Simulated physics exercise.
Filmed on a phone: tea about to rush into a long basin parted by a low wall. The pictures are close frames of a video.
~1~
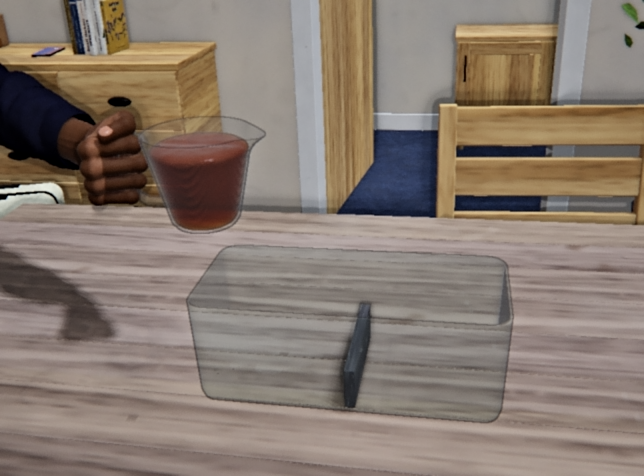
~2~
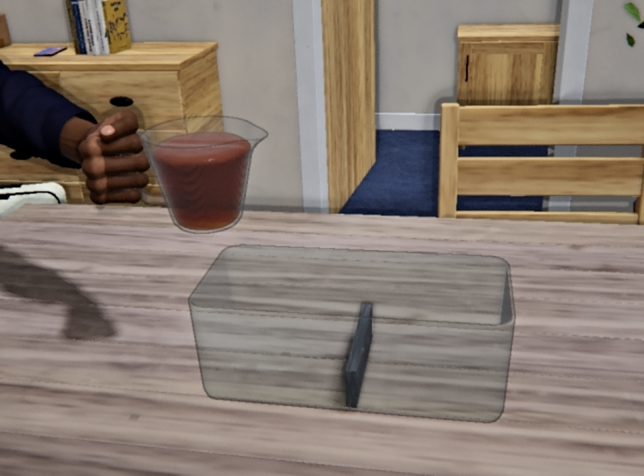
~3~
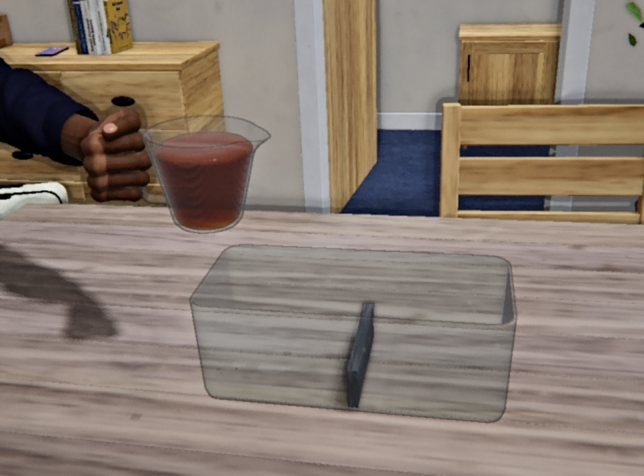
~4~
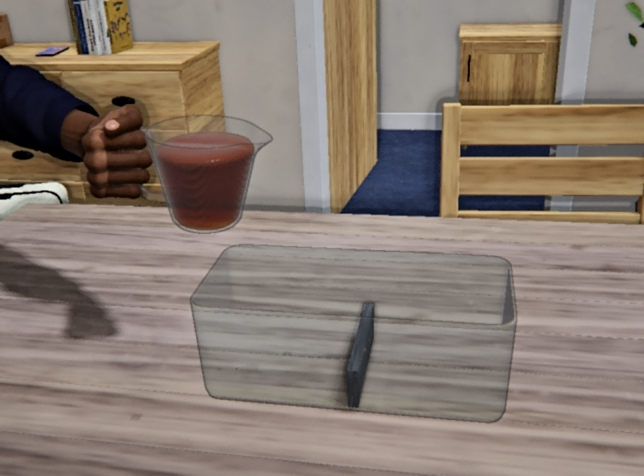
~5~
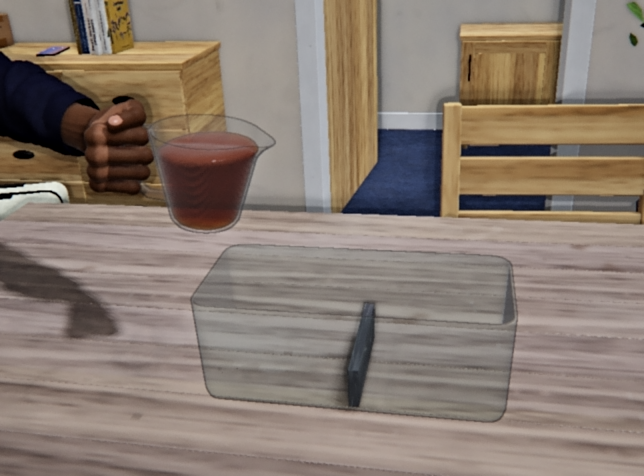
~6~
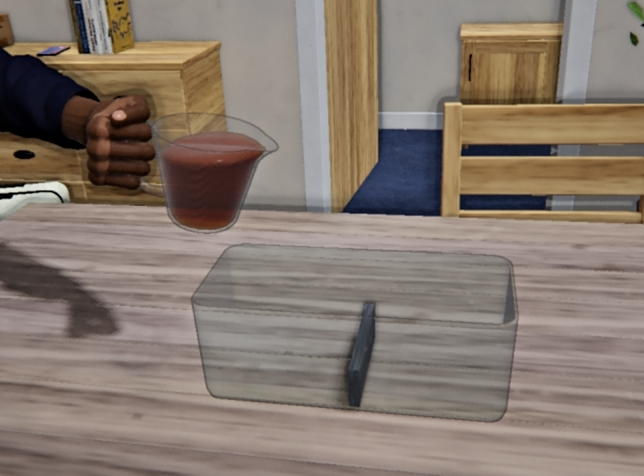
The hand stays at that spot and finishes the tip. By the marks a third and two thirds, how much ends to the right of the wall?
In the end under a third is right of the wall.
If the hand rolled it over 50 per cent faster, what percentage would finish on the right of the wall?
Roughly 5 in a hundred.
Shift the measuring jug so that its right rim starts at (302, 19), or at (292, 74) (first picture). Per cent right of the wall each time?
About 85 and 70 per cent.
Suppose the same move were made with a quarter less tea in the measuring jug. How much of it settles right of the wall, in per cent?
It comes to 5 per cent or so.
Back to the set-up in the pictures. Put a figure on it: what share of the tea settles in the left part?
About 95 per cent.
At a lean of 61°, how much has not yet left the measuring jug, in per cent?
Some 70 per cent.
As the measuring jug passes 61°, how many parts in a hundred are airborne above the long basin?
Close to 20 per cent.
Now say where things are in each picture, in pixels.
The first picture shows tilt 0°; pouring edge (265, 134); surface from (154, 143) to (250, 145); the long basin's rim runs from (206, 274) to (509, 291); the wall's top is at (358, 336).
The second picture shows tilt 0°; pouring edge (268, 135); surface from (156, 143) to (251, 145).
The third picture shows tilt 2°; pouring edge (270, 136); surface from (159, 143) to (254, 146).
The fourth picture shows tilt 4°; pouring edge (272, 139); surface from (159, 142) to (255, 147).
The fifth picture shows tilt 7°; pouring edge (275, 143); surface from (163, 143) to (260, 147).
The sixth picture shows tilt 11°; pouring edge (278, 148); surface from (166, 143) to (266, 147).
A moment on, the measuring jug is tipped part way and 68 per cent is still to pour, 13 is left of the wall and 0 right of it.
Next, the measuring jug is tipped on its side and 13 per cent is still to pour, 73 is left of the wall and 3 right of it.
Then the measuring jug is tipped right over and 0 per cent is still to pour, 94 is left of the wall and 5 right of it.
Later the measuring jug is tipped right over and 0 per cent is still to pour, 94 is left of the wall and 5 right of it.
In the end 94 per cent lies left of the wall, 5 right of it and 1 outside.
